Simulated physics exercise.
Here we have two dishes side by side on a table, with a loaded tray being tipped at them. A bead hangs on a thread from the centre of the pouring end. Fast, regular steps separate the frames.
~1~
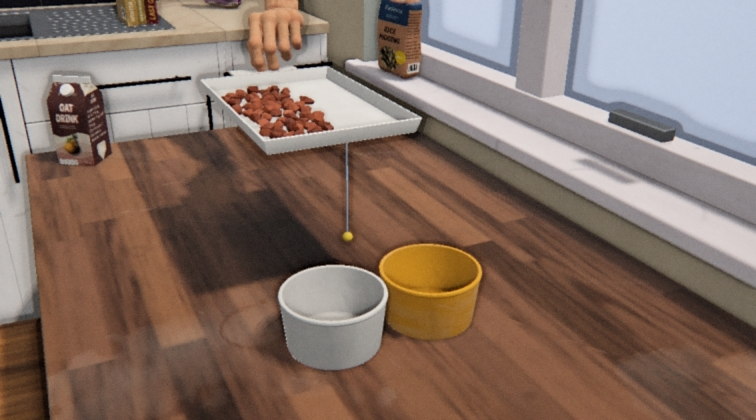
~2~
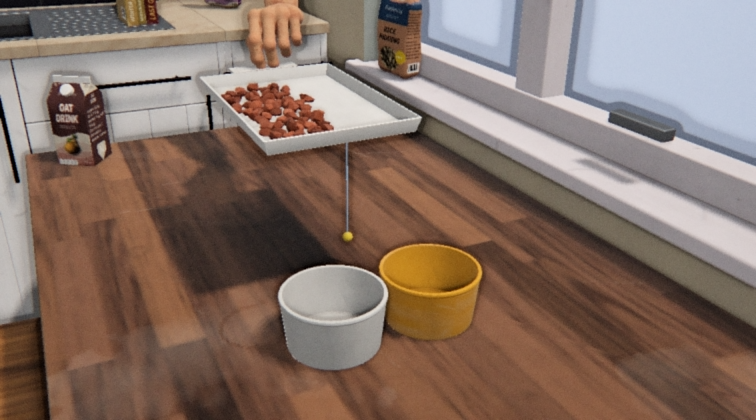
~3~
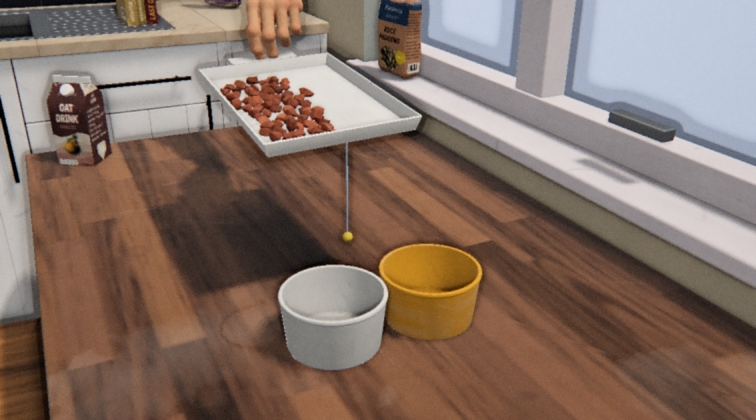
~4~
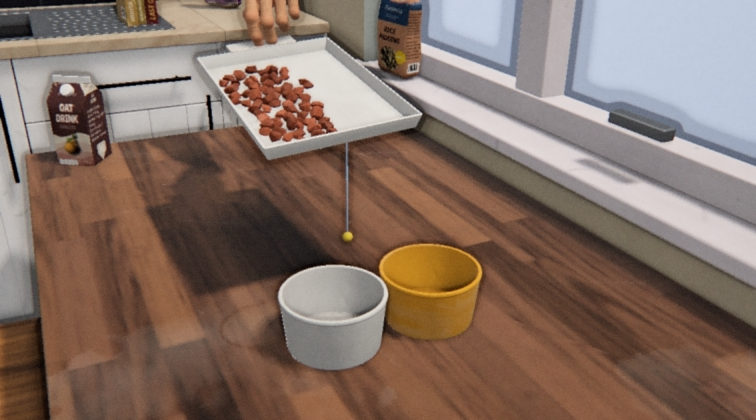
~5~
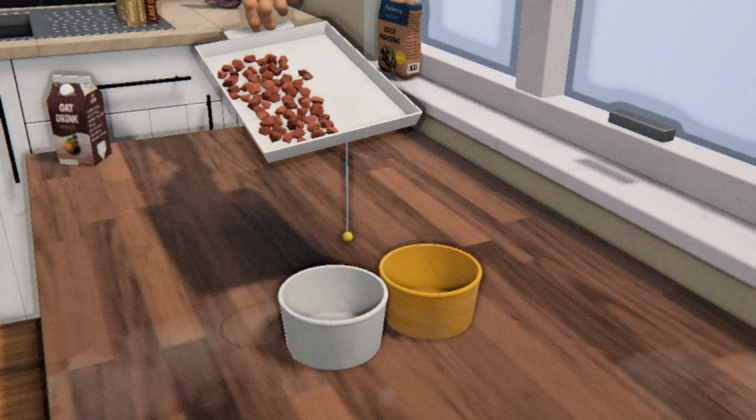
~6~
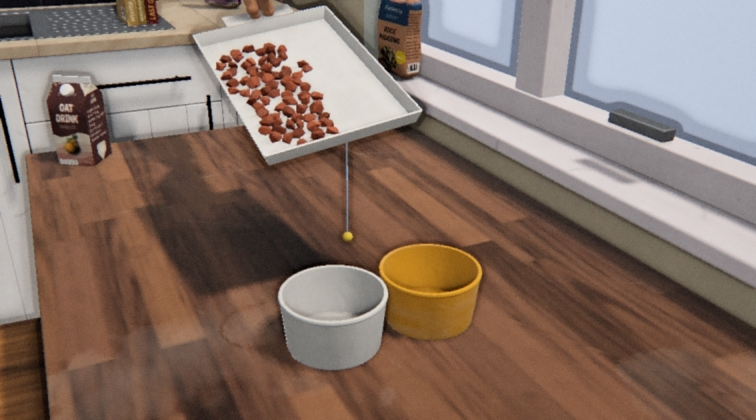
A white tray scattered with reddish-brown chunks is held by a hand above a wooden kitchen counter, seen from a fixed, slightly raised viewpoint beside a window. Below it sit a white dish at left and a yellow-orange one at right, with a yellow bead hanging on a thread and a carton farther left. The hand gradually raises the tray's far end, slanting it toward its near left corner.
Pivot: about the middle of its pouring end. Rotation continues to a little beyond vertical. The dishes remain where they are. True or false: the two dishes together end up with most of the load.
False.
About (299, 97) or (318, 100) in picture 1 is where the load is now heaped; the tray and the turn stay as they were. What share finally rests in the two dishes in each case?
First case: Some 30 %; second case: Some 30 %.
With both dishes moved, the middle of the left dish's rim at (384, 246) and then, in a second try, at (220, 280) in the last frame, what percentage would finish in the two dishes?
0 %, then 70 %.
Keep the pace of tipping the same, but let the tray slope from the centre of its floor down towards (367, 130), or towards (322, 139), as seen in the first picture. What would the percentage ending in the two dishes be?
Lab note: Try one about 50 %, try two 70 %.
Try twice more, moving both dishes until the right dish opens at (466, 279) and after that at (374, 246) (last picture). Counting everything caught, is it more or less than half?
The dishes end up with the lesser share in the first try and the greater share in the second.
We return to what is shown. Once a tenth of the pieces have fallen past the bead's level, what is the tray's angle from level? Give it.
The tilt is near 80° by then.
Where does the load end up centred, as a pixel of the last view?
Near (281, 322).
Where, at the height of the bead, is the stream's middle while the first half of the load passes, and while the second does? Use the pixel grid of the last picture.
Earlier half at (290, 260), later half at (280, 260).
Soon, tray tipped steeply; nearly all on the tray; a stray few in the air.
A while on, tray tipped past a quarter turn; a small part on the tray; about a quarter in the left dish; about half outside both; about a quarter in the air.
Towards the end, tray tipped past a quarter turn; about a quarter in the left dish; most outside both.
Finally, tray tipped past a quarter turn; about a quarter in the left dish; none in the right dish; most outside both.
